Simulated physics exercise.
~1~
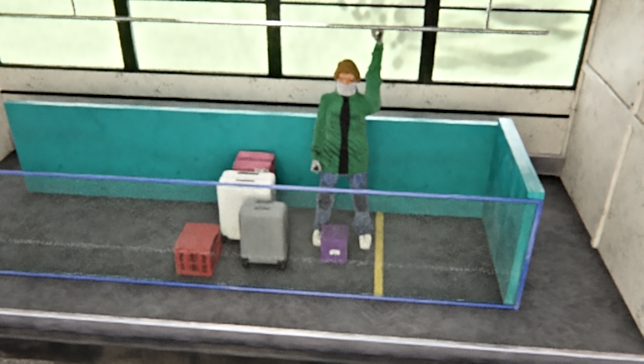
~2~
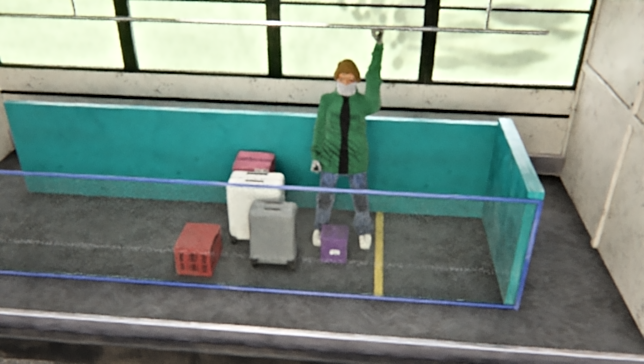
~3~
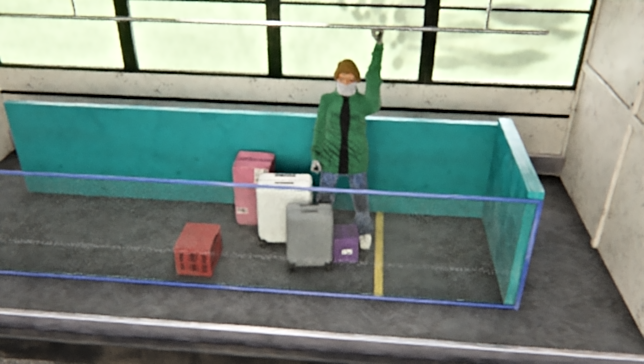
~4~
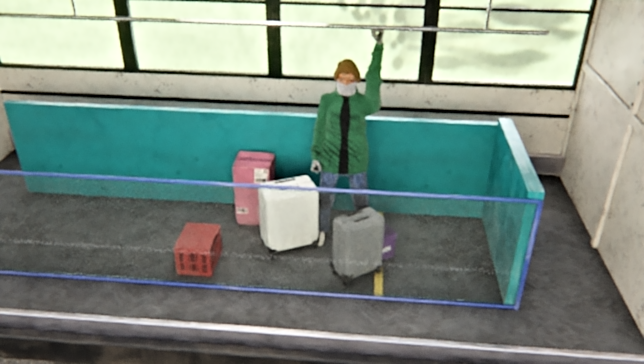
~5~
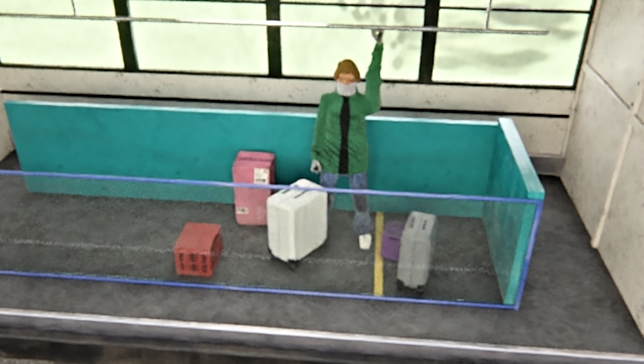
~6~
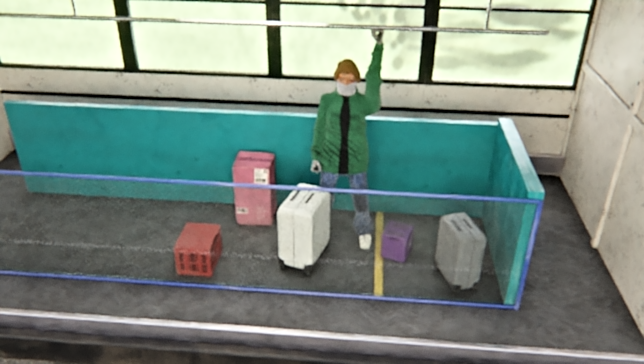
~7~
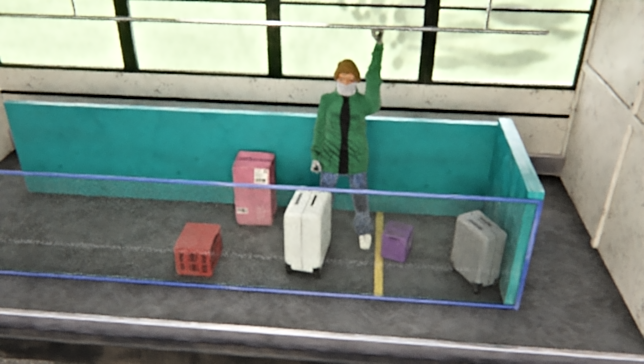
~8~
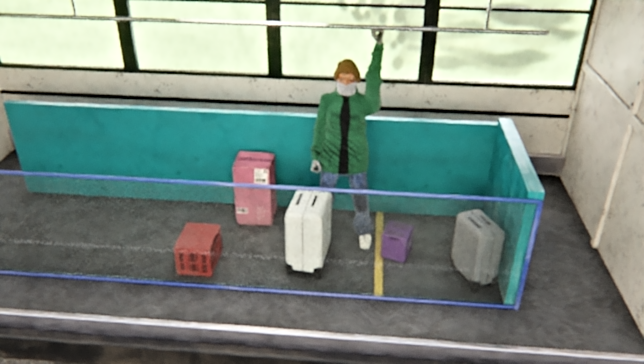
The clip shows a grey wheeled case rolling right past a standing traveller and over a yellow line as a purple tub also shifts across it, while a white case rolls right and stops short of the line; the red crate and pink bag remain before it.
